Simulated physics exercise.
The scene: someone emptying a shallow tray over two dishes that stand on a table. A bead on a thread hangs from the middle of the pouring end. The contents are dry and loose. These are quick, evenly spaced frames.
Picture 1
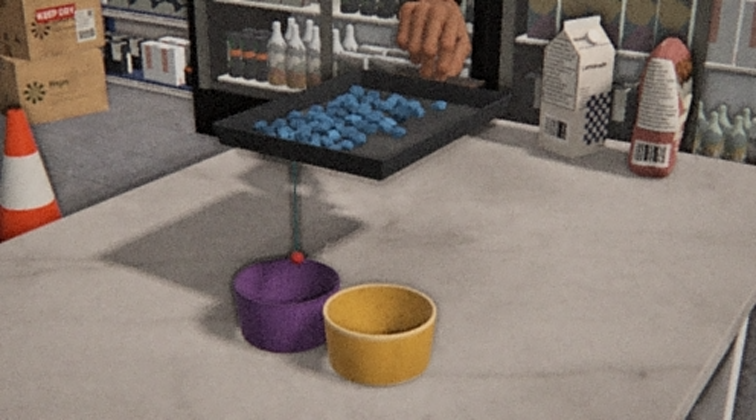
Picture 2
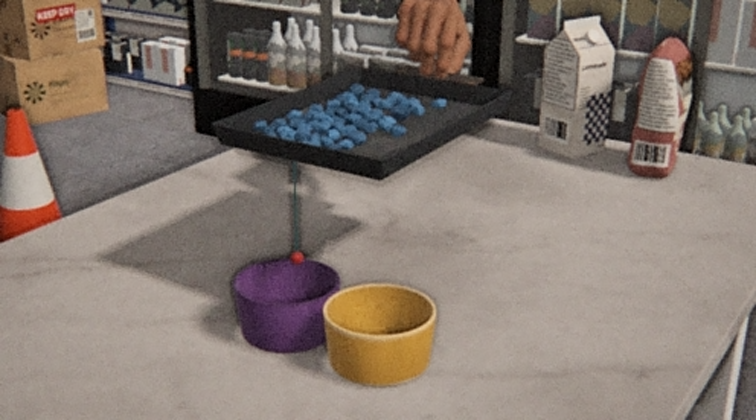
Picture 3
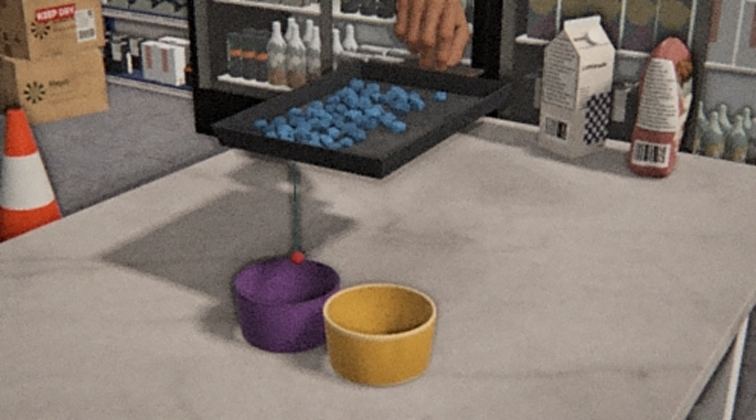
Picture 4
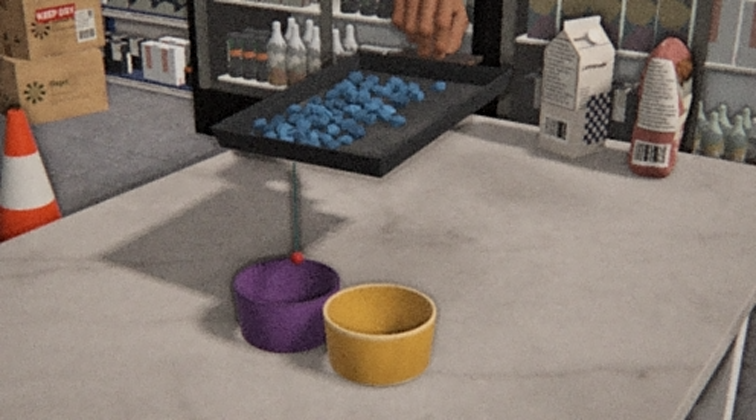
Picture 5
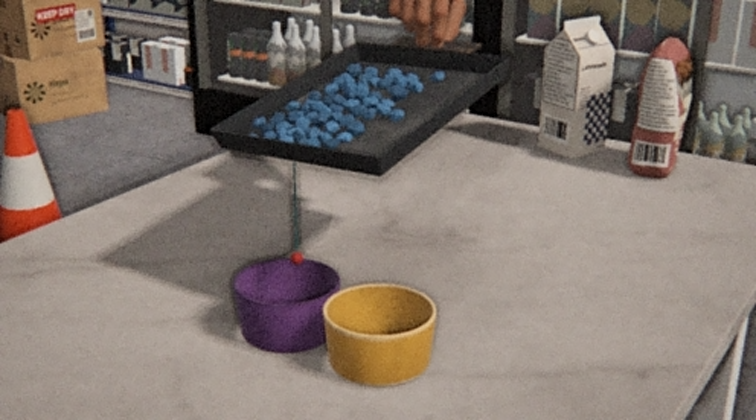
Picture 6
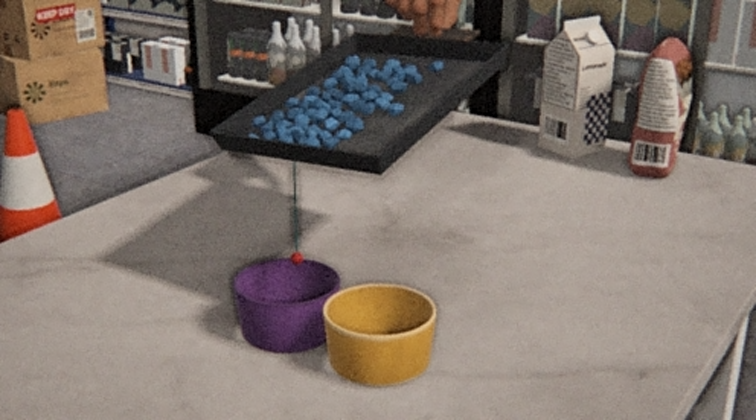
In a shop, a hand gradually raising the far end of a black tray of blue stones above purple and yellow bowls.
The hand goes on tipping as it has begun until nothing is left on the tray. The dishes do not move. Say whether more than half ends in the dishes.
Together they catch only the smaller part.
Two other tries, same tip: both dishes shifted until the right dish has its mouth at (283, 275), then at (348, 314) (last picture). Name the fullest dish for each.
The first try: The left dish. The second: The left-hand dish.
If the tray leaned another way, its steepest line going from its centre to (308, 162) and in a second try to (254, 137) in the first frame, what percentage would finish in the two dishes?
About 50 and 0 per cent.
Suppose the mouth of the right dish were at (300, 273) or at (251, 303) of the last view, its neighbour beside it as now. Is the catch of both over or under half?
First under half, then more than half.
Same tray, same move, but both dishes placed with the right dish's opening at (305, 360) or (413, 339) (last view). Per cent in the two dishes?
In turn 0 and 0 in a hundred.
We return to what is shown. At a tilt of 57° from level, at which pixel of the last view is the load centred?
Roughly at (277, 102).
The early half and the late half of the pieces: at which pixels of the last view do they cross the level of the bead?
Around (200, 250) and then (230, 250).
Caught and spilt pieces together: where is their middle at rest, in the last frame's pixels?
At about (205, 320).
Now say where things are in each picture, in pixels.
Corners of the pouring end near (220, 123) and (381, 158), level; middle of the load near (341, 116), aquarium stones; left dish near (255, 322); right dish near (349, 354); bead on its thread near (297, 258), in the first frame.
Corners of the pouring end near (220, 123) and (381, 158), level; middle of the load near (341, 115), in the second frame.
Corners of the pouring end near (219, 124) and (380, 157), tipped barely, lowest at the left corner; middle of the load near (341, 112), in the third frame.
Corners of the pouring end near (218, 126) and (379, 155), tipped a little, lowest at the left corner; middle of the load near (340, 107), in the fourth frame.
Corners of the pouring end near (217, 128) and (378, 154), tipped a little, lowest at the left corner; middle of the load near (339, 102), in the fifth frame.
Corners of the pouring end near (217, 130) and (377, 153), tipped a little, lowest at the left corner; middle of the load near (337, 97); left dish near (255, 322); right dish near (349, 354), in the sixth frame.
Shortly afterwards, tray tipped steeply; all but a few on the tray; only a few in the air.
Next, tray tipped right over; near a third on the tray; a little in the left dish; near a quarter outside both; near a third in the air.
Some moments later, tray tipped past a quarter turn; near a quarter in the left dish; the bulk outside both.
In the end, tray tipped past a quarter turn; none at all in the right dish; near a quarter in the left dish; the bulk outside both.
